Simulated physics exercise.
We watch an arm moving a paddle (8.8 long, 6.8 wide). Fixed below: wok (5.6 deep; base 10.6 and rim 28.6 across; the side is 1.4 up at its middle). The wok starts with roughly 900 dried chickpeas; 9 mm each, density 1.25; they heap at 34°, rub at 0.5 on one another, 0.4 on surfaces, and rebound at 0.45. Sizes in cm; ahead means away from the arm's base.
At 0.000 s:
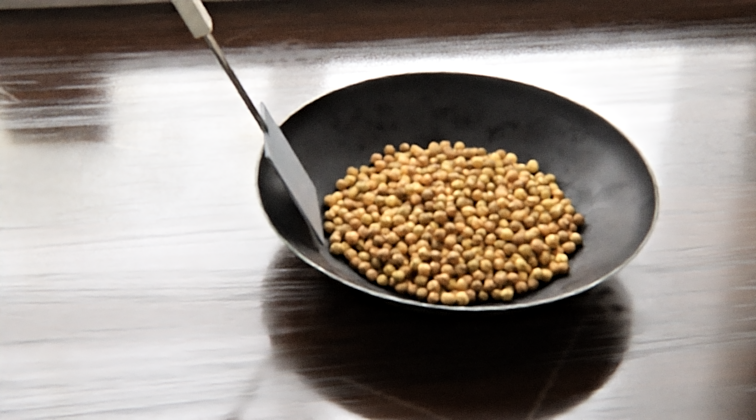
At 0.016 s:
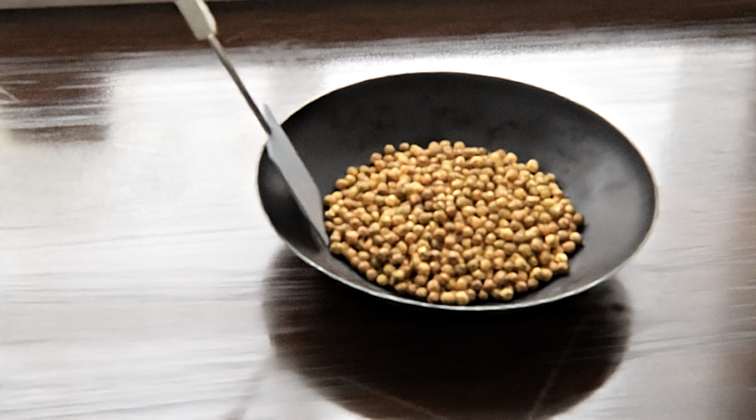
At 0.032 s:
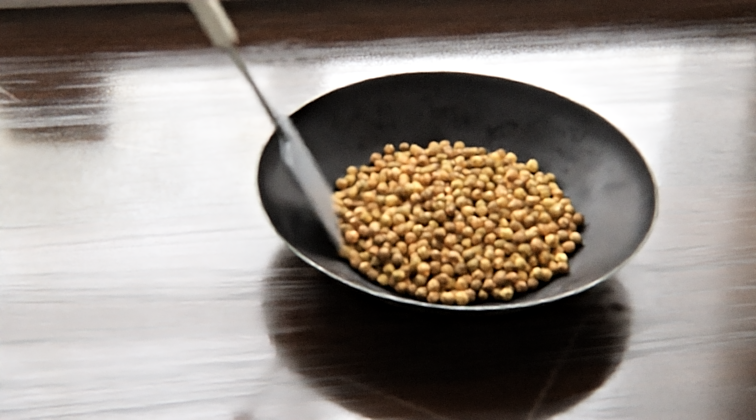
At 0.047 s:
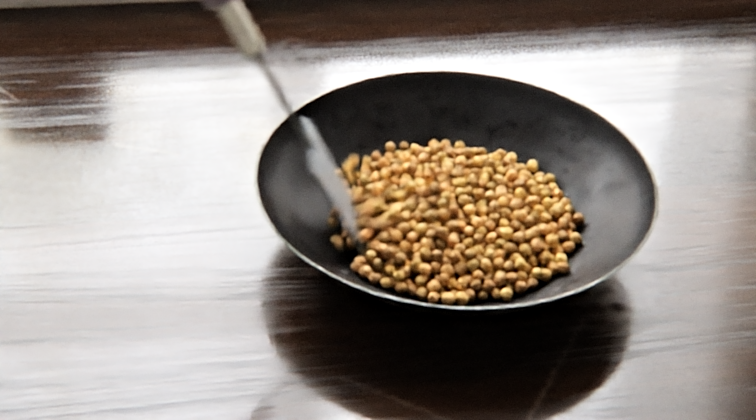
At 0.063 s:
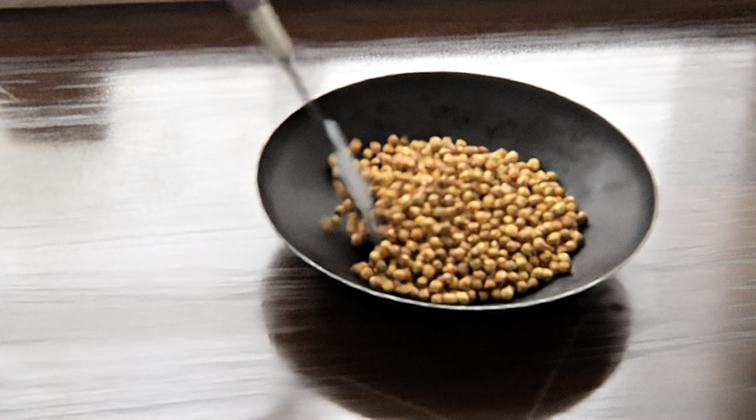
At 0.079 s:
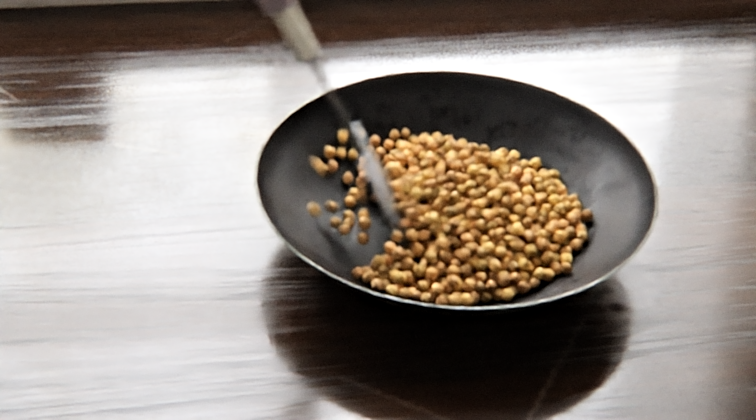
A paddle resting at the left side of a dark wok full of dried chickpeas stayed still briefly, then pushed rightward into the heap, shifting some chickpeas while a few scattered behind it on the left.
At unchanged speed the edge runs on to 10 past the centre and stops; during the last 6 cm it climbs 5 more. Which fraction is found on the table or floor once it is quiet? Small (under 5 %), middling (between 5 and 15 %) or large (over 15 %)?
Answer: Large; over 15 % of the dried chickpeas finish on the table or floor.
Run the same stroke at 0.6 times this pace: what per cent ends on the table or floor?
Some 15 per cent.
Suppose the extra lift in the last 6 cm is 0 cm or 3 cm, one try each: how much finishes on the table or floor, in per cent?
Some 35 and 30 per cent.
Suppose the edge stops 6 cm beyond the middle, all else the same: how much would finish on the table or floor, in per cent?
In that case some 10 per cent.
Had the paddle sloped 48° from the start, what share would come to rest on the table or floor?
It would be near 20 per cent.
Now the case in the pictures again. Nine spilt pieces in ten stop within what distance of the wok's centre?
Some 85 cm.
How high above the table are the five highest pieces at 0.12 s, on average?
Some 8 cm.
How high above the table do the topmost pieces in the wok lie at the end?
About 5.0 cm.
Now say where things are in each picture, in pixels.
The first picture shows paddle top edge at (264, 128), sloping 65°; upper third of the load around (457, 211), from x 330 to 580, top at y 145; 900 in the wok.
The second picture shows paddle top edge at (267, 129), sloping 65°; upper third of the load around (457, 211), from x 330 to 580, top at y 145.
The third picture shows paddle top edge at (284, 136), sloping 65°; upper third of the load around (457, 210), from x 330 to 580, top at y 145.
The fourth picture shows paddle top edge at (309, 144), sloping 65°; upper third of the load around (448, 207), from x 335 to 580, top at y 145.
The fifth picture shows paddle top edge at (335, 147), sloping 65°; upper third of the load around (450, 203), from x 325 to 580, top at y 140.
The sixth picture shows paddle top edge at (360, 148), sloping 65°; upper third of the load around (453, 200), from x 315 to 585, top at y 135; 900 in the wok.
By 0.12 s, sloping 65°, highest piece 10 above the table; 900 in the wok.
By 0.16 s, sloping 65°, highest piece 13 above the table; 898 in the wok, 2 on the blade or in flight.
By 0.38 s, sloping 65°, highest piece 13 above the table; 670 in the wok, 99 on the table or floor, 131 on the blade or in flight.
By 1.43 s, sloping 65°, highest piece 6 above the table; 670 in the wok, 230 on the table or floor.
Final count, 670 in the wok, 230 on the table or floor. That is 26 % on the table or floor.
